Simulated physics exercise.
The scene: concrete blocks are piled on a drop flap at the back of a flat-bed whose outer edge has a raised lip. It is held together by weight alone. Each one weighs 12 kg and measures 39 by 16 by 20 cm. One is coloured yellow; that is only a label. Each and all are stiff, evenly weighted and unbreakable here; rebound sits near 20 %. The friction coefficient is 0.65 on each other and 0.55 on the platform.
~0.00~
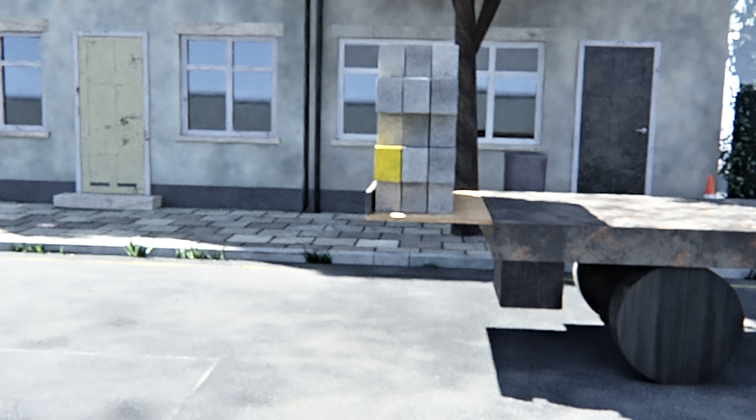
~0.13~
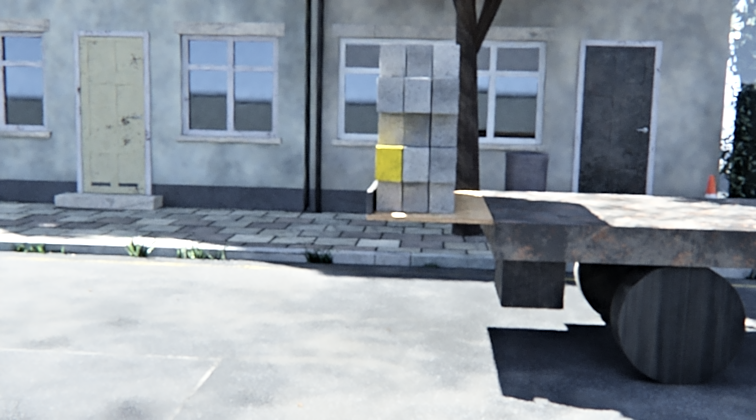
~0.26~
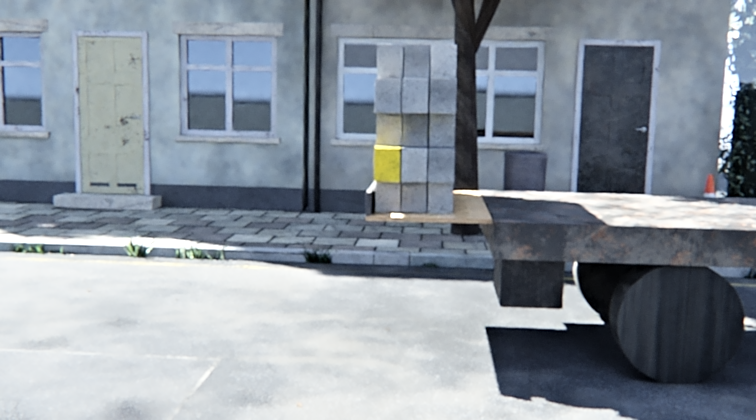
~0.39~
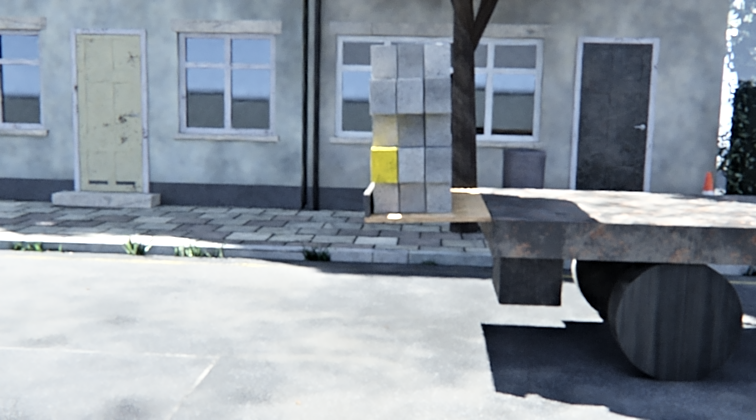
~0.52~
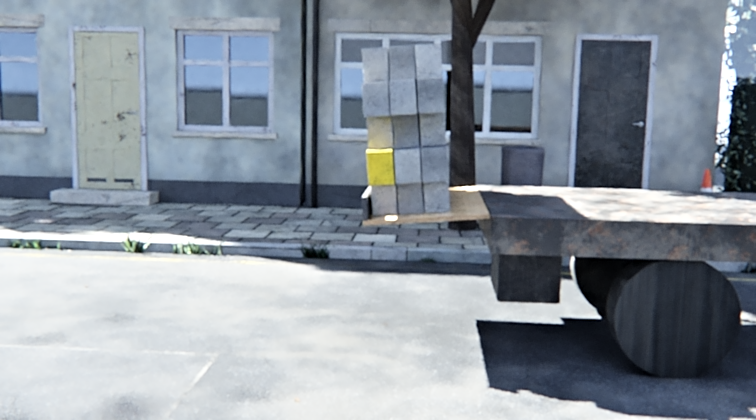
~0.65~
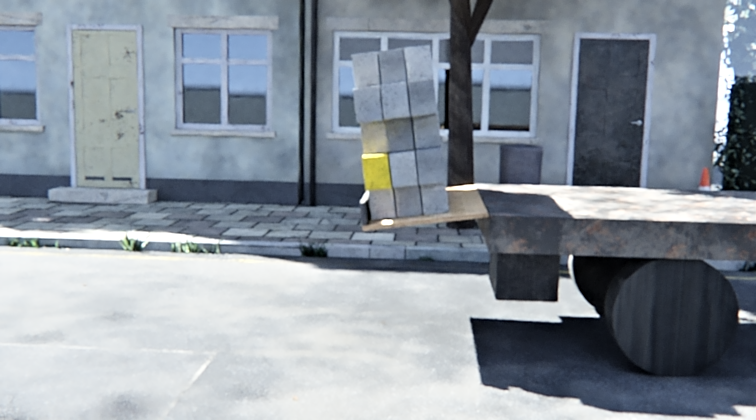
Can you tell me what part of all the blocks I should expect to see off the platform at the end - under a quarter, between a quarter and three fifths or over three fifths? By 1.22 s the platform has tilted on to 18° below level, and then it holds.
Expect more than three fifths of them.
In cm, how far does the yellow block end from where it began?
Yellow 120.
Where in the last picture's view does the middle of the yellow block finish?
Roughly at (343, 337).
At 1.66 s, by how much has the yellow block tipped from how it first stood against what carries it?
Roughly 100°.
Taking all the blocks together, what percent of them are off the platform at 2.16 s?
75 per cent at that moment.
Around 0.96 s, slope 15°; none of the 45 blocks off the platform, 29 disturbed; yellow block displaced 16 mm.
Around 1.32 s, slope 18°; 15 of the 45 blocks off the platform; yellow block tipped 37°.
Around 1.66 s, slope 18°; 30 of the 45 blocks off the platform; yellow block on its side.
Around 2.16 s, slope 18°; 33 of the 45 blocks off the platform; yellow block on its side.
Finally (3.2 s), slope 18°; 33 of the 45 blocks off the platform; yellow block on its side. That is 73 per cent. Seen by the last camera, middles, yellow block near (343, 337).
